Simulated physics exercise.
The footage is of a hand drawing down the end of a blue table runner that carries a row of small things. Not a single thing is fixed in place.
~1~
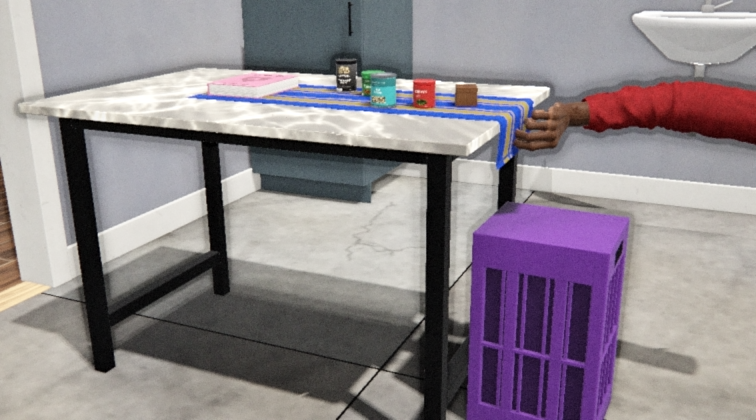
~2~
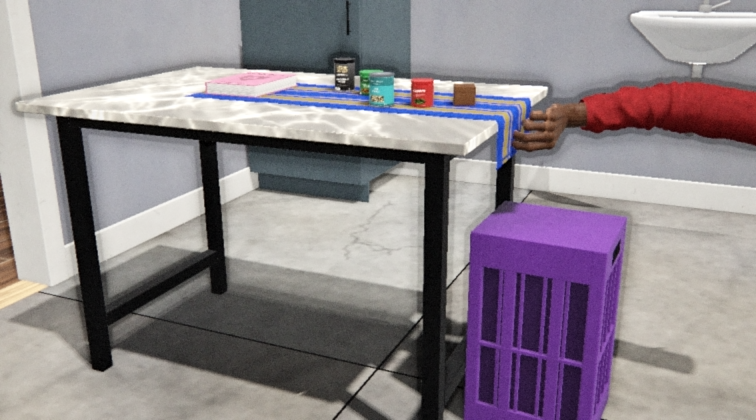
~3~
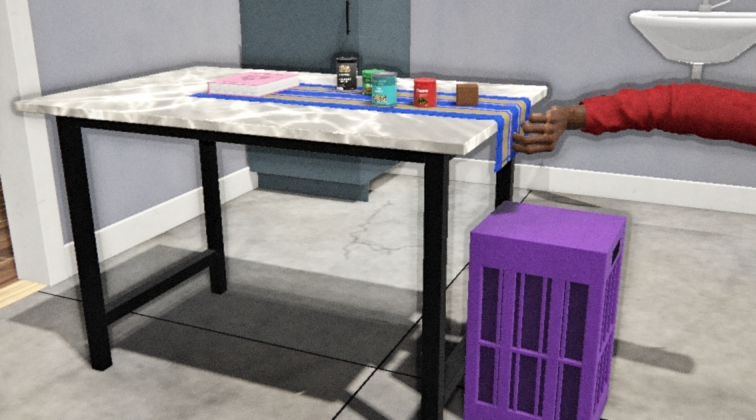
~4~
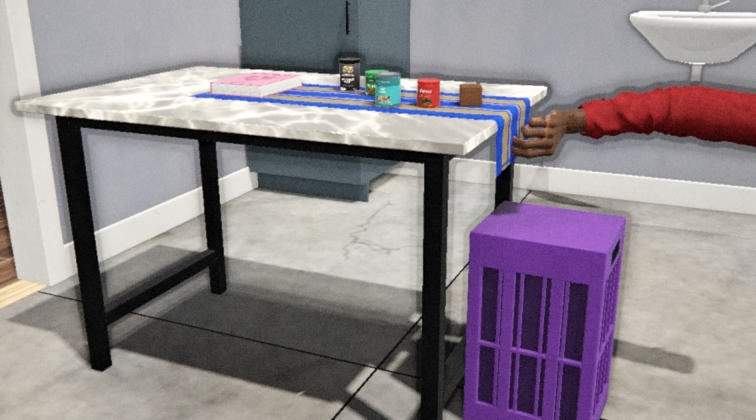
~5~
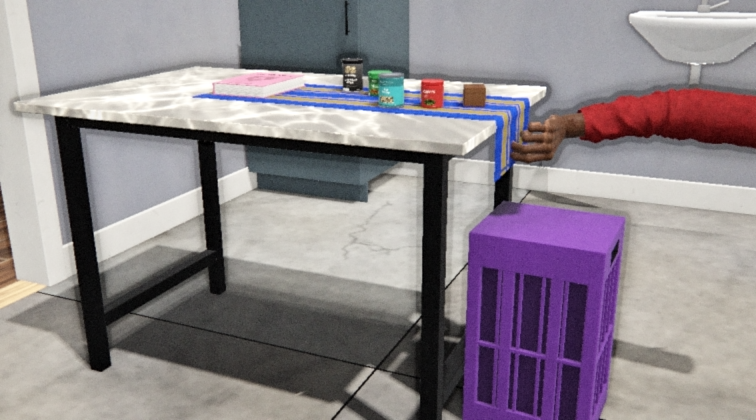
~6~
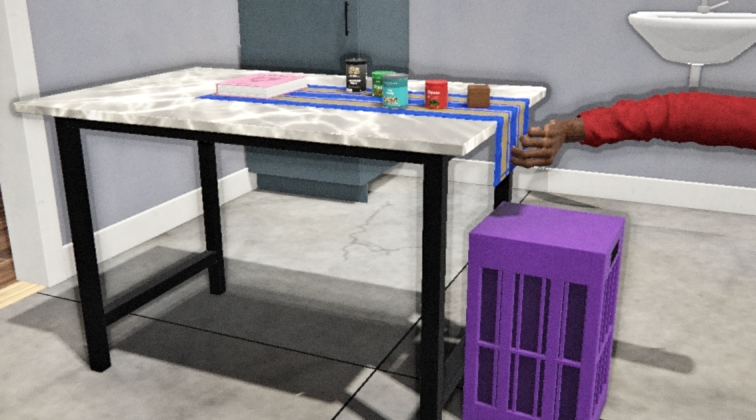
At the start, a red-sleeved hand grips the end of a blue striped runner on a marble-topped table, with small containers and a brown cube on it and a purple crate below. The hand then draws the cloth slightly down over the edge, and the items shift a little right together.
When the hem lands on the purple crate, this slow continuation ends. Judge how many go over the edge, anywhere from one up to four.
The answer is one.
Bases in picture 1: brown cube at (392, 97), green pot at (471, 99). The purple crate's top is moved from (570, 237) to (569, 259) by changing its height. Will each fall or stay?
The brown cube stays put; the green pot is lost.
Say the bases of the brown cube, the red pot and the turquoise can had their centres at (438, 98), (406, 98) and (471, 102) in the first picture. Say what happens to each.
Brown cube: Still up. Red pot: Still up. Turquoise can: Gone off.
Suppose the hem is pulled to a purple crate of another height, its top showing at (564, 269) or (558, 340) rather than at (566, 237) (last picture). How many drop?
The first gives 2, the second 4.
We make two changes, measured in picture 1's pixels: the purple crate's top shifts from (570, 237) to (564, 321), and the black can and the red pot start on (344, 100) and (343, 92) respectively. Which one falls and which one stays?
As for the black can, it stays in place; as for the red pot, it stays in place.
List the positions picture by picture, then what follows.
Hem (497, 170); brown cube (466, 86); red pot (424, 81); turquoise can (383, 74); green pot (373, 72); black can (346, 60); top of the crate (570, 237), in the first frame.
Hem (496, 170); brown cube (465, 85), in the second frame.
Hem (494, 172); red pot (425, 80), in the third frame.
Hem (496, 177); turquoise can (388, 74); top of the crate (567, 236), in the fourth frame.
Hem (494, 182); green pot (380, 72), in the fifth frame.
Hem (494, 187); brown cube (479, 86); red pot (437, 81); turquoise can (395, 75); green pot (384, 73); black can (356, 60), in the sixth frame.
Early on, hem on the crate; brown cube gone.
Finally, hem on the crate; brown cube gone. The table loses one.
